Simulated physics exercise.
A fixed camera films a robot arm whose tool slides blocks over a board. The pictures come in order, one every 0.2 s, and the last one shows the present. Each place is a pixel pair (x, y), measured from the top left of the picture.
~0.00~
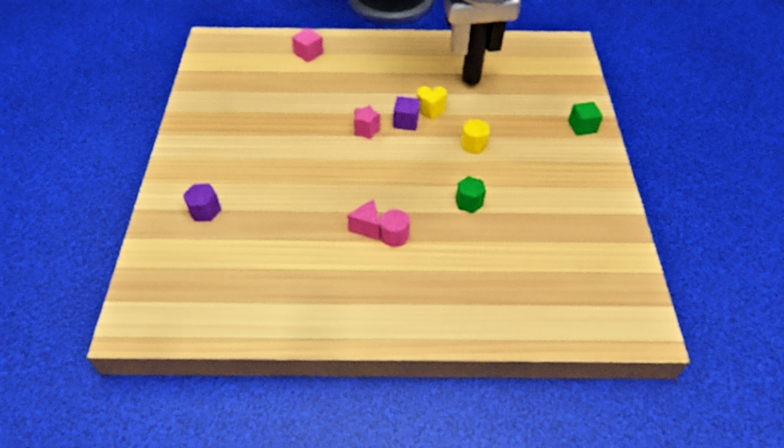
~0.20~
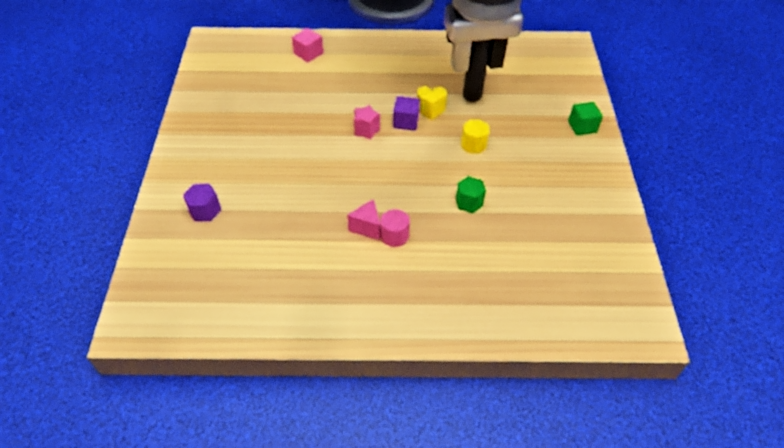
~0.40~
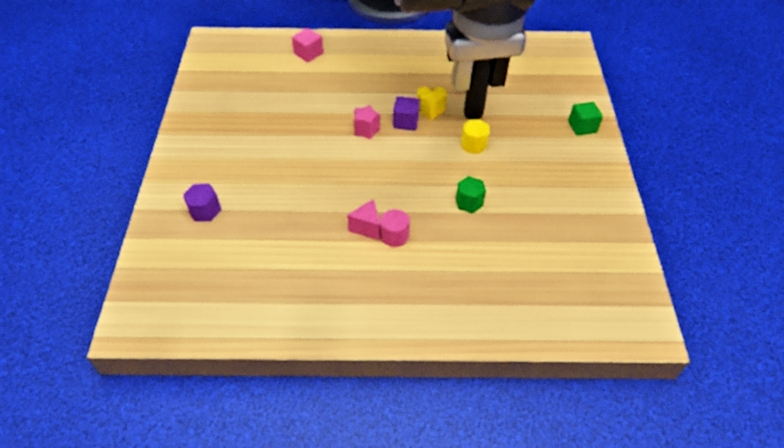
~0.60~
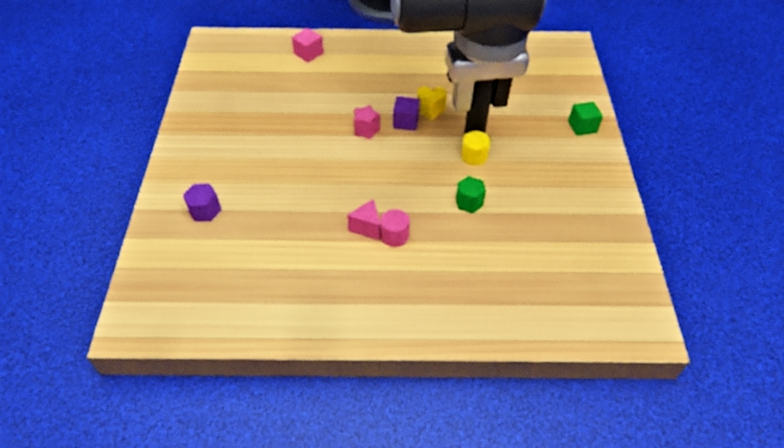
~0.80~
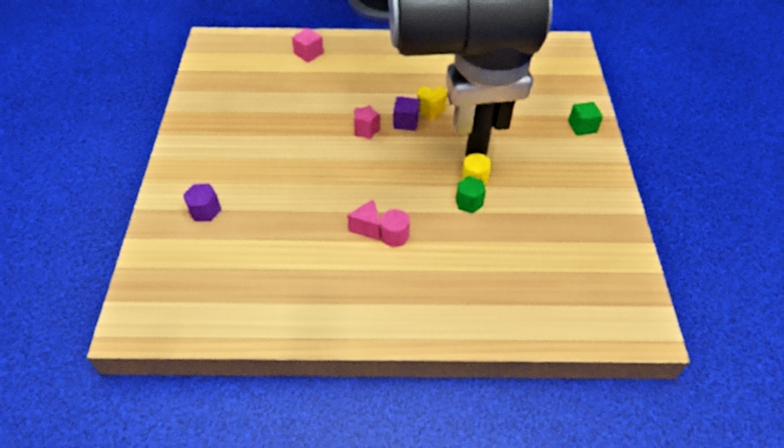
Robot arm moving toward the viewer over a wooden board, pushing a yellow round block up close to a green hexagonal block.
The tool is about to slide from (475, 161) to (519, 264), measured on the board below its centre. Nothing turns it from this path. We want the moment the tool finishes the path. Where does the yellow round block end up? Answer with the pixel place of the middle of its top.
Final place: (485, 220).
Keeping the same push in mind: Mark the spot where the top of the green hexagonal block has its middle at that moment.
The middle of its upper face should be somewhere near (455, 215).
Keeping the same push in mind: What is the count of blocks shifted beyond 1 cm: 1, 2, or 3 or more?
Moved: Exactly two.
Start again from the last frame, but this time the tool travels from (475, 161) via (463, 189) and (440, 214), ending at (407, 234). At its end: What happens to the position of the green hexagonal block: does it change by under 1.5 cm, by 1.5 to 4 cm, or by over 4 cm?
The answer here is over 4 cm.
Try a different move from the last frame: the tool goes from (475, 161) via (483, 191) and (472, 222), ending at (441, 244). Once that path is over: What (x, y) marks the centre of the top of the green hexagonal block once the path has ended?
The centre of its top will be at (426, 253).
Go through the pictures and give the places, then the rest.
The first picture shows tool's lower end at (471, 80); green hexagonal block at (472, 186); yellow round block at (476, 128).
The second picture shows tool at (472, 96); blocks still.
The third picture shows tool at (473, 115); blocks still.
The fourth picture shows tool at (475, 134); yellow round block at (477, 139).
The fifth picture shows tool at (476, 156); green hexagonal block at (472, 186); yellow round block at (478, 162).
What follows on the original path. One third of the way, tool at (490, 188); green hexagonal block at (463, 207), turned 25° clockwise; yellow round block at (482, 193).
Two thirds of the way, tool at (505, 222); green hexagonal block at (455, 215), turned 60° clockwise; yellow round block at (484, 219).
At the end, tool at (521, 260); green hexagonal block at (455, 215), turned 60° clockwise; yellow round block at (485, 220).
